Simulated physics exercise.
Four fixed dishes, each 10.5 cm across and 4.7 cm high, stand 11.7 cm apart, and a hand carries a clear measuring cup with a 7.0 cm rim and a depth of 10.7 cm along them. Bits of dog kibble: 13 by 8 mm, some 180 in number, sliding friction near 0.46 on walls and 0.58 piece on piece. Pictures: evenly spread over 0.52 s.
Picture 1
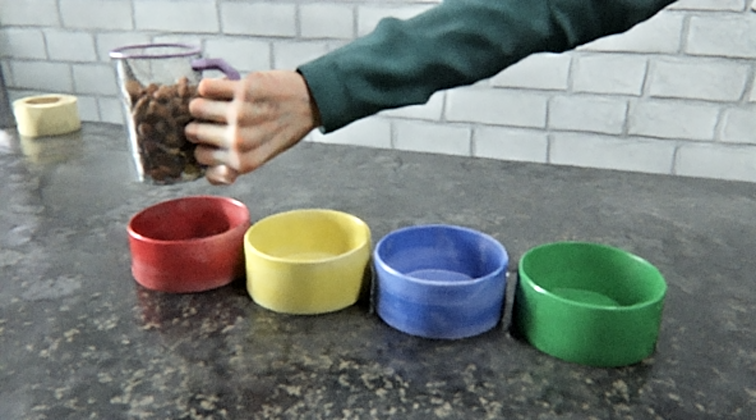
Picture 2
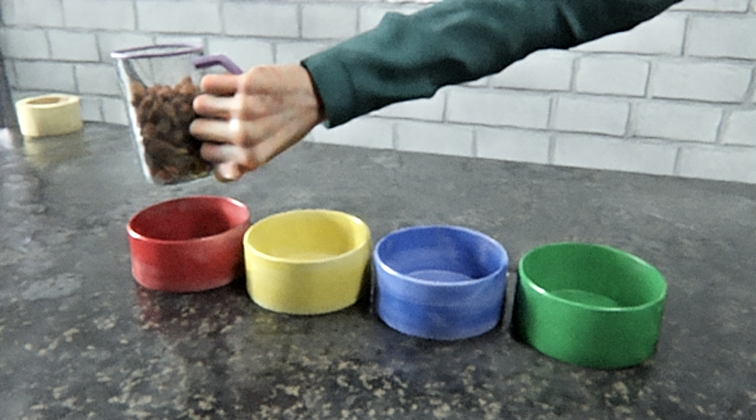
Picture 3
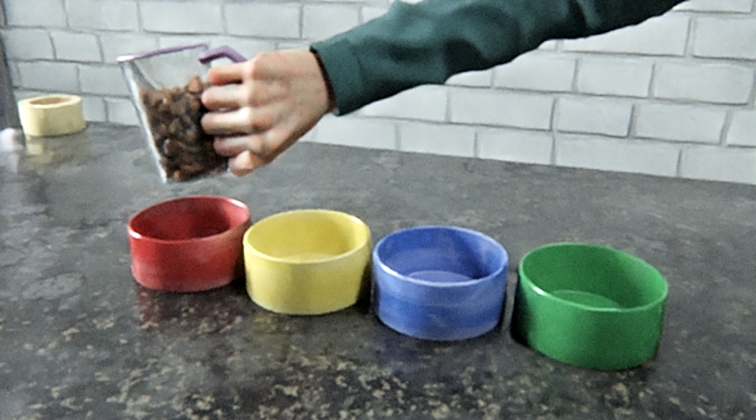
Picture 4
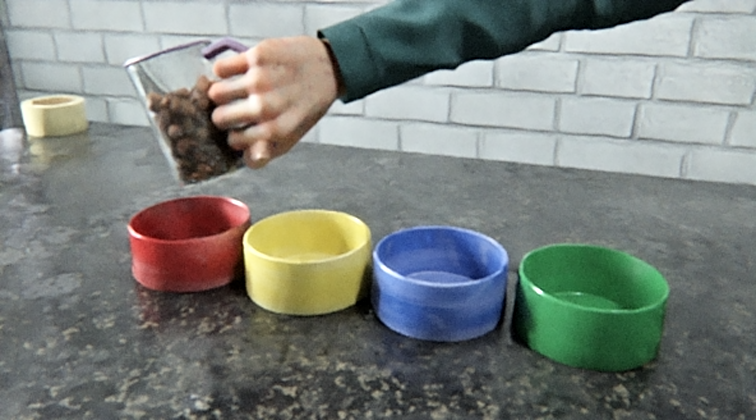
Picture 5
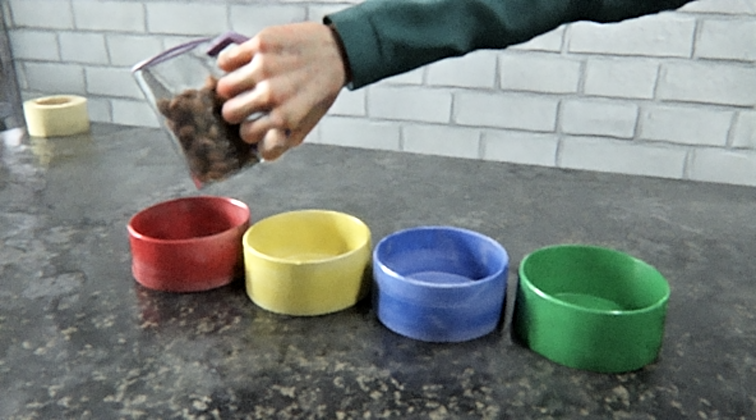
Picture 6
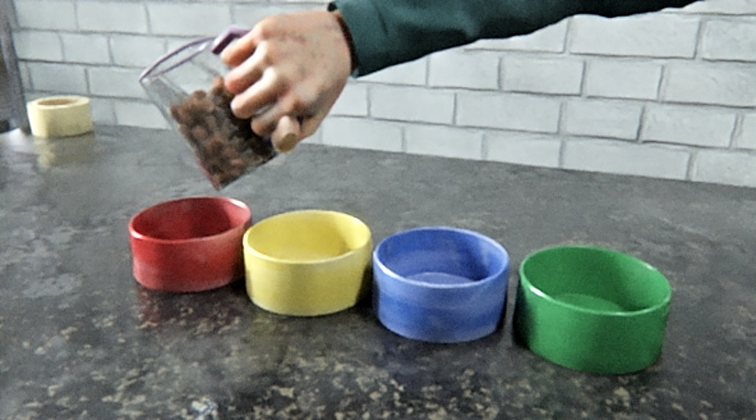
The clip opens on a hand in a green sleeve holding a clear cup of brown kibble above a row of red, yellow, blue and green dishes. The hand moves the cup slightly to the right while steadily tilting it, its rim leaning left and the pieces still inside.
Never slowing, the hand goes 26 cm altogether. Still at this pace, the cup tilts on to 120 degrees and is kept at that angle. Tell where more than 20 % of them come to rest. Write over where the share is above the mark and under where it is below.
Red: Under; blue: Under; green: Under; yellow: Over; counter: Under.
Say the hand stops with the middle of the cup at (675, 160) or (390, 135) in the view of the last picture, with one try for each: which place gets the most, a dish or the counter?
The largest share ends at yellow first and at yellow second.
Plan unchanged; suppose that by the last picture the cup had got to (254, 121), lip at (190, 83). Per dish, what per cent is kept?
Red 0; blue 50; green 0; yellow 20.
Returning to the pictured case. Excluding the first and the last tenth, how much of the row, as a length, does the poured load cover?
It covers some 7 centimetres of the row.
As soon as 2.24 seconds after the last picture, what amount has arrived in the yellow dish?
Around 95 in a hundred by then.
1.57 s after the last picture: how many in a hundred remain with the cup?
About 15 per cent.
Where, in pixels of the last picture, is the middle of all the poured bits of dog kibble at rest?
Approximately (315, 264) in the last view.
Then, 0.94 s after the last picture, tilt 100 degrees; cup holds 100 %.
Then, 1.57 s after the last picture, tilt 120 degrees; cup holds 15 %, yellow 85 %.
Then, 2.24 s after the last picture, tilt 120 degrees; cup holds 0 %, yellow 95 %.
In the end, red 0 %, blue 0 %, green 0 %, yellow 95 %, counter 0 %.
